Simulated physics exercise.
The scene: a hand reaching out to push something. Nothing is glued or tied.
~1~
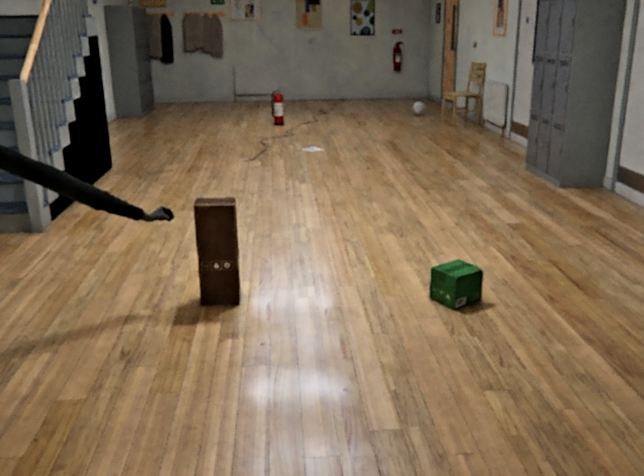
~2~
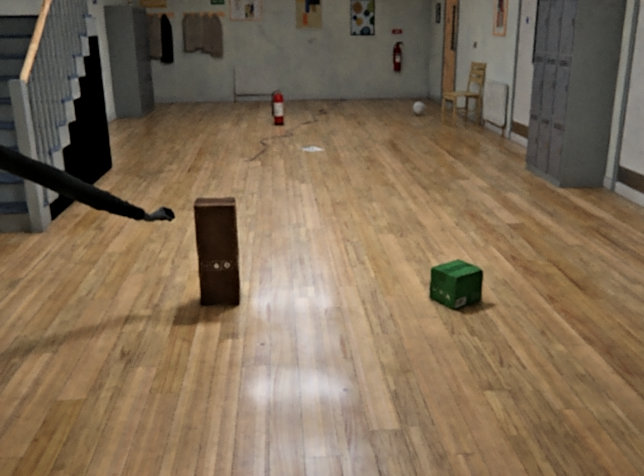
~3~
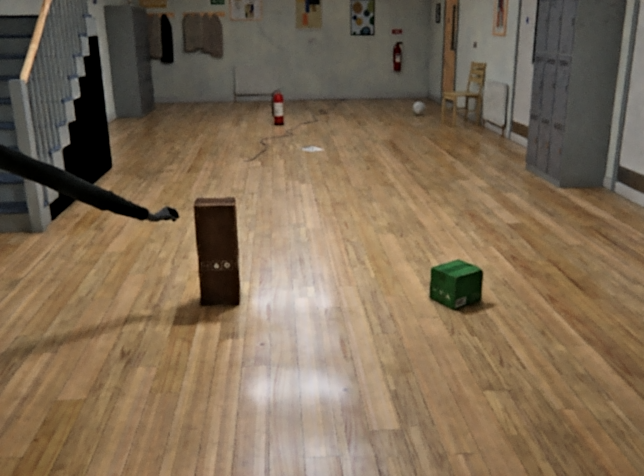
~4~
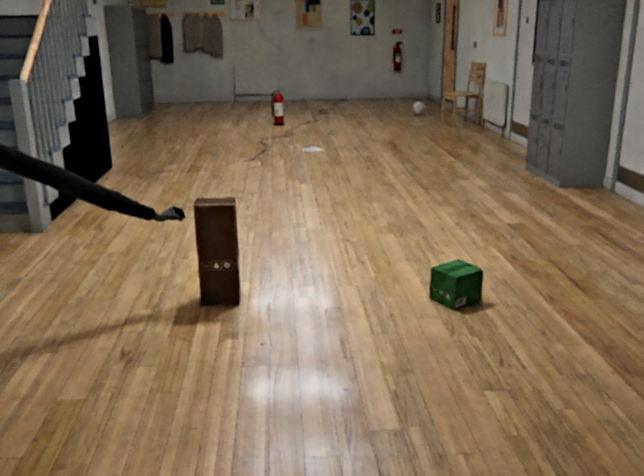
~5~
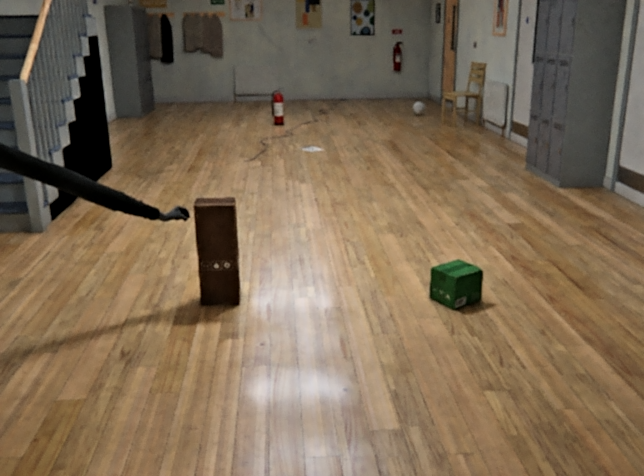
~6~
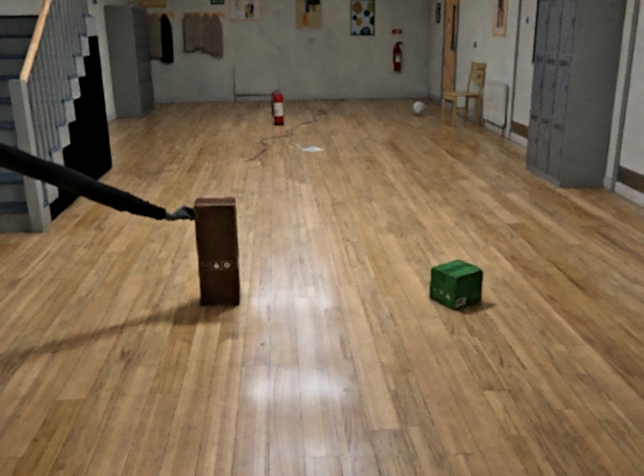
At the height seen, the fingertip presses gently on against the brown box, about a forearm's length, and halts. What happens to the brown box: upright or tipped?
The brown box falls over.
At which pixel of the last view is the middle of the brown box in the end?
Around (299, 279).
Then, 0.40 s on from there, brown box turned 16° from how it was put near (233, 248).
Then, 0.90 s on from there, brown box turned 46° from how it was put near (262, 252).
Then, 1.10 s on from there, brown box on its side near (290, 277).
In the end, toppled on the floor, brown box. At the end, from the last picture's camera, brown box near (299, 279).
